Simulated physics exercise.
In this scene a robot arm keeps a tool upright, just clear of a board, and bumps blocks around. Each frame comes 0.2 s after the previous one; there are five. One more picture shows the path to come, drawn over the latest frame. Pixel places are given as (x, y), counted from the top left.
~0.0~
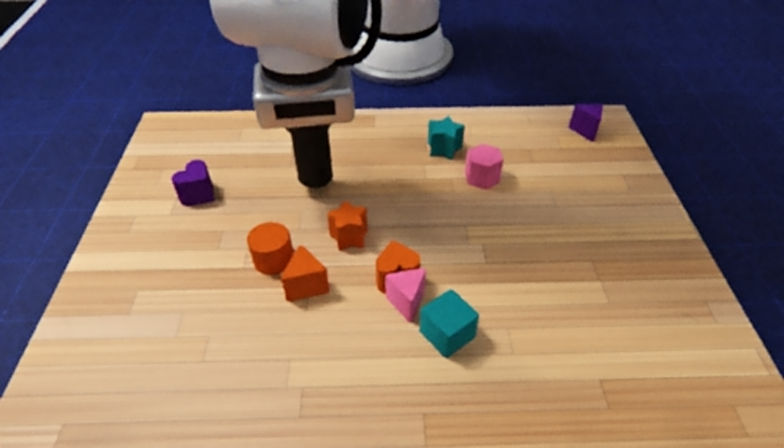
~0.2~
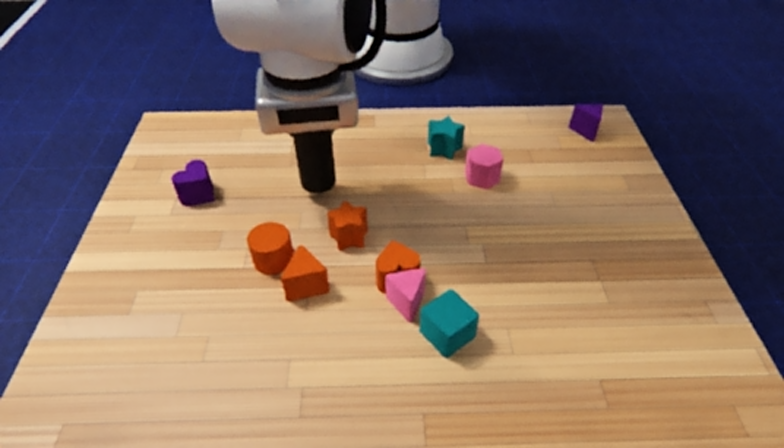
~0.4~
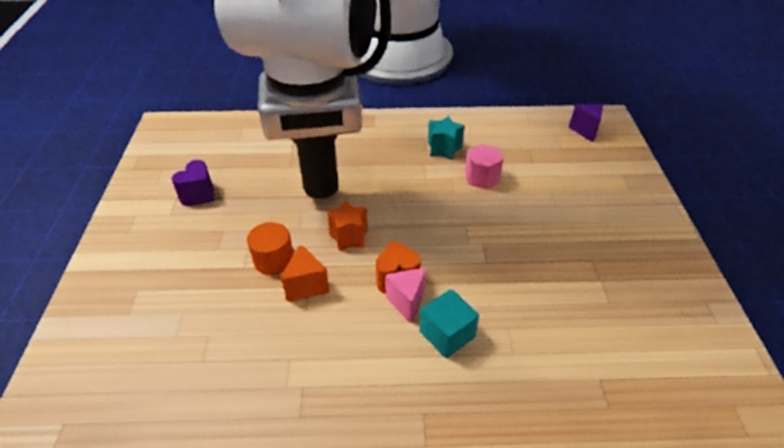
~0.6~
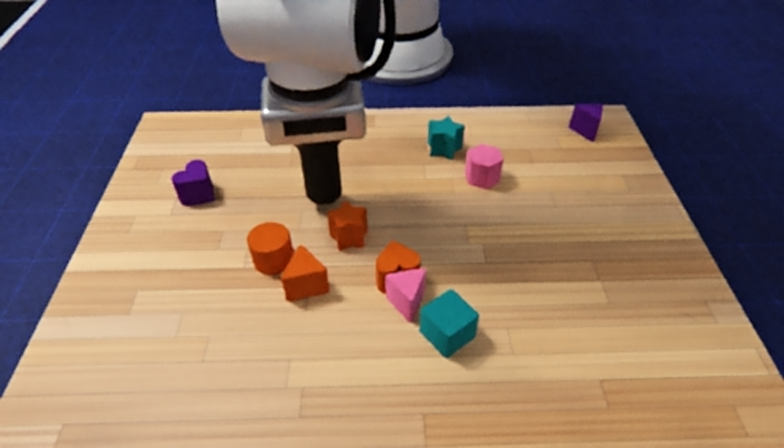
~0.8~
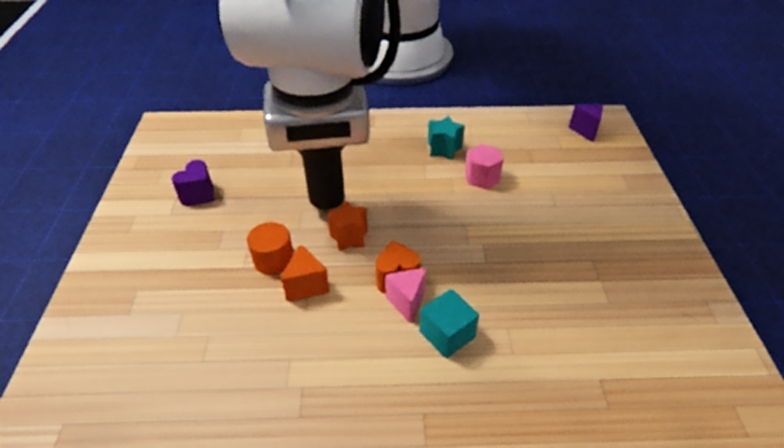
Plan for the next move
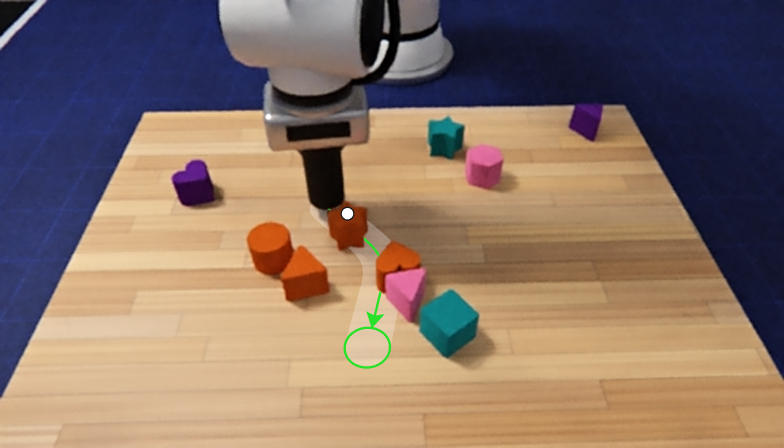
On a pale wooden board, a white robot arm holds a black tool upright among scattered orange, pink, teal and purple blocks. The arm moves the tool a short way toward the viewer and slightly right, drawing close to the orange star, while the blocks all stay where they are.
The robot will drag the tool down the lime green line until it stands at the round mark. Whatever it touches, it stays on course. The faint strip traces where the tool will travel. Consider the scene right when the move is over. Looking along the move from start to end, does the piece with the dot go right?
No, it doesn't check out.
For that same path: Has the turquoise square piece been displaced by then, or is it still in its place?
By then it is displaced.
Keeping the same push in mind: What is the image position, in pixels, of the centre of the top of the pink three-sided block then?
So, by the moment the path ends, you'll find the top centre of the pink three-sided block at (440, 353).
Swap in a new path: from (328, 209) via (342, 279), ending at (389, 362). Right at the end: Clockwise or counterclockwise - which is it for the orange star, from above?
Its rotation is counterclockwise.
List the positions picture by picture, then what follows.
Tool tip at (316, 177); block tops, orange star at (348, 214); orange heart block at (397, 257); pink three-sided block at (408, 280); turquoise square piece at (450, 311), in the first frame.
Tool at (318, 182); blocks unchanged, in the second frame.
Tool at (321, 187); blocks unchanged, in the third frame.
Tool at (324, 192); blocks unchanged, in the fourth frame.
Tool at (327, 197); orange star at (348, 214); orange heart block at (397, 257); pink three-sided block at (408, 280); turquoise square piece at (450, 311), in the fifth frame.
Path on the board, from (328, 209) over (367, 241) and (381, 288) to (367, 347); the dot is on the orange star.
On the path given first. One third of the way, tool at (367, 231); orange star at (377, 243), turned 25° clockwise; orange heart block at (402, 262); pink three-sided block at (412, 284).
Two thirds of the way, tool at (381, 278); orange star at (397, 294), turned 20° clockwise; orange heart block at (433, 306); pink three-sided block at (431, 335); turquoise square piece at (471, 335), turned 25° anticlockwise.
At the end, tool at (367, 337); orange star at (407, 335), turned 30° anticlockwise; orange heart block at (444, 315), turned 15° anticlockwise; pink three-sided block at (440, 353), turned 15° anticlockwise; turquoise square piece at (484, 342), turned 25° anticlockwise.
